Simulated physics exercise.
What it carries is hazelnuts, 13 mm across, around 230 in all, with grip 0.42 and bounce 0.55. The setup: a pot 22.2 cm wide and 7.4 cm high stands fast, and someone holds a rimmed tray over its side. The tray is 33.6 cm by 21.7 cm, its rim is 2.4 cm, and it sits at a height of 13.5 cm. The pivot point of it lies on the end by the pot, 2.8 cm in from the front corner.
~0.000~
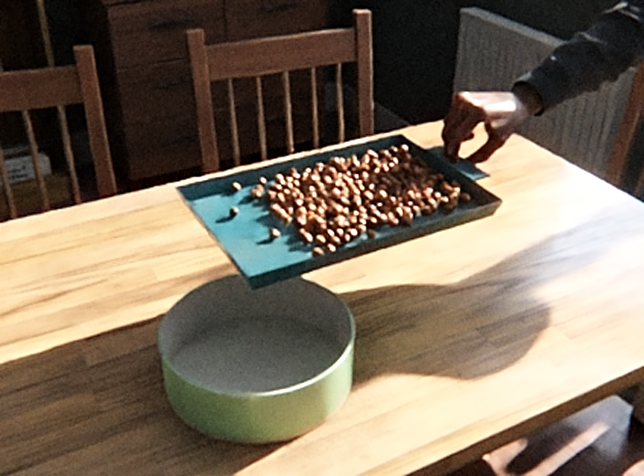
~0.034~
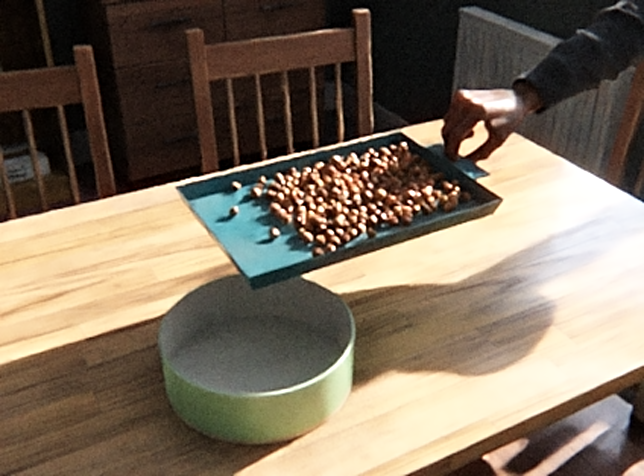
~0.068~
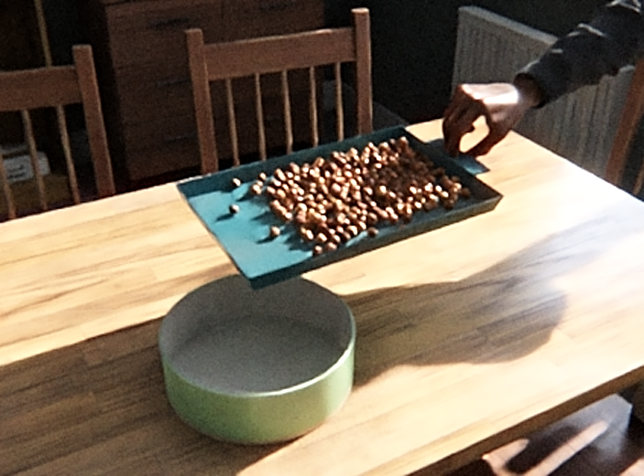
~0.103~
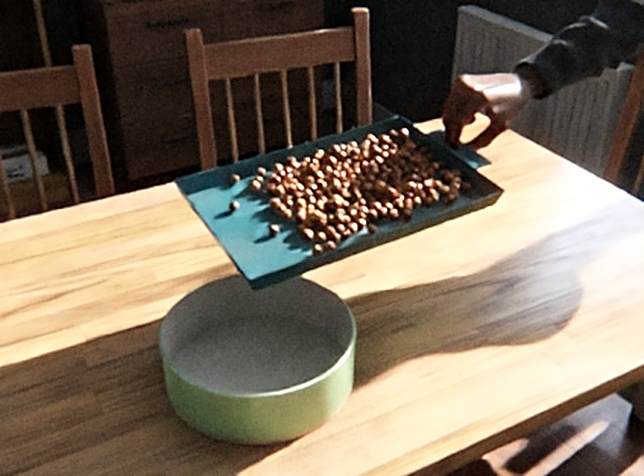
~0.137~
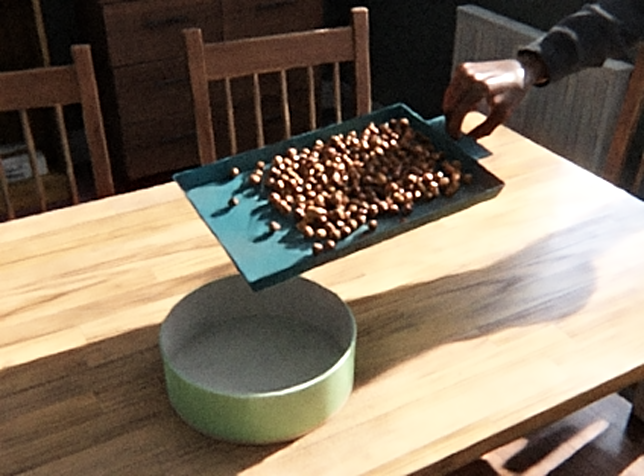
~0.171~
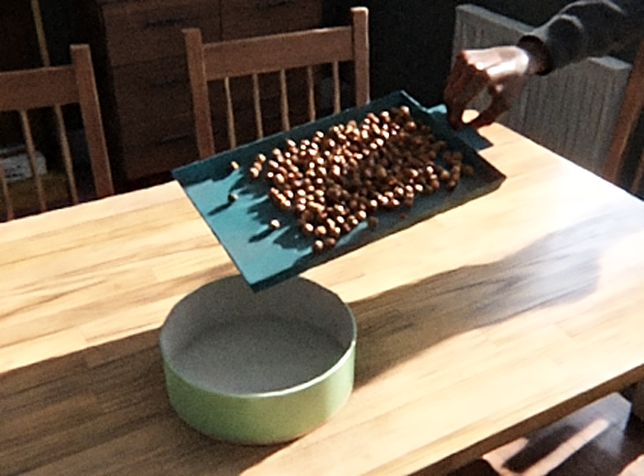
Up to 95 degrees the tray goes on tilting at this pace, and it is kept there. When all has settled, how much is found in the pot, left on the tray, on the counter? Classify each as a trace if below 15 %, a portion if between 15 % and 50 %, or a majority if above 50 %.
Pot: A majority. Tray: A trace. Counter: A trace.
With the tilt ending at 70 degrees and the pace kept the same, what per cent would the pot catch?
It would be near 90 per cent.
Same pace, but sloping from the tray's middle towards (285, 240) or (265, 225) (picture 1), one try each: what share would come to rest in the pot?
Around 75 % for the first direction, around 25 % for the second.
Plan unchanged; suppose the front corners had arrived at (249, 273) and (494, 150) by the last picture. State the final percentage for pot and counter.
The pot gets 25 and the counter 75.
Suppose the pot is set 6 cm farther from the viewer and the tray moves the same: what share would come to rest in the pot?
Close to 35 per cent, then.
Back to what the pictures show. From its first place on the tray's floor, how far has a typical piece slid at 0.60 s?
Displacement on the tray: Roughly 11 cm.
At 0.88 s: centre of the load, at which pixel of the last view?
Near (264, 297).
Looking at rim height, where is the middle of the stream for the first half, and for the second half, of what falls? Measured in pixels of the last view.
First near (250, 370), then at (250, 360).
Then, at 0.60 s, tilt 51 degrees; the tray holds 100 %, the pot 0 %.
After 0.88 s, tilt 78 degrees; the tray holds 50 %, the pot 30 %.
After 1.27 s, tilt 95 degrees; the tray holds 0 %, the pot 95 %.
By 1.9 s all is still; pot 95 %, tray 0 %, counter 5 %.
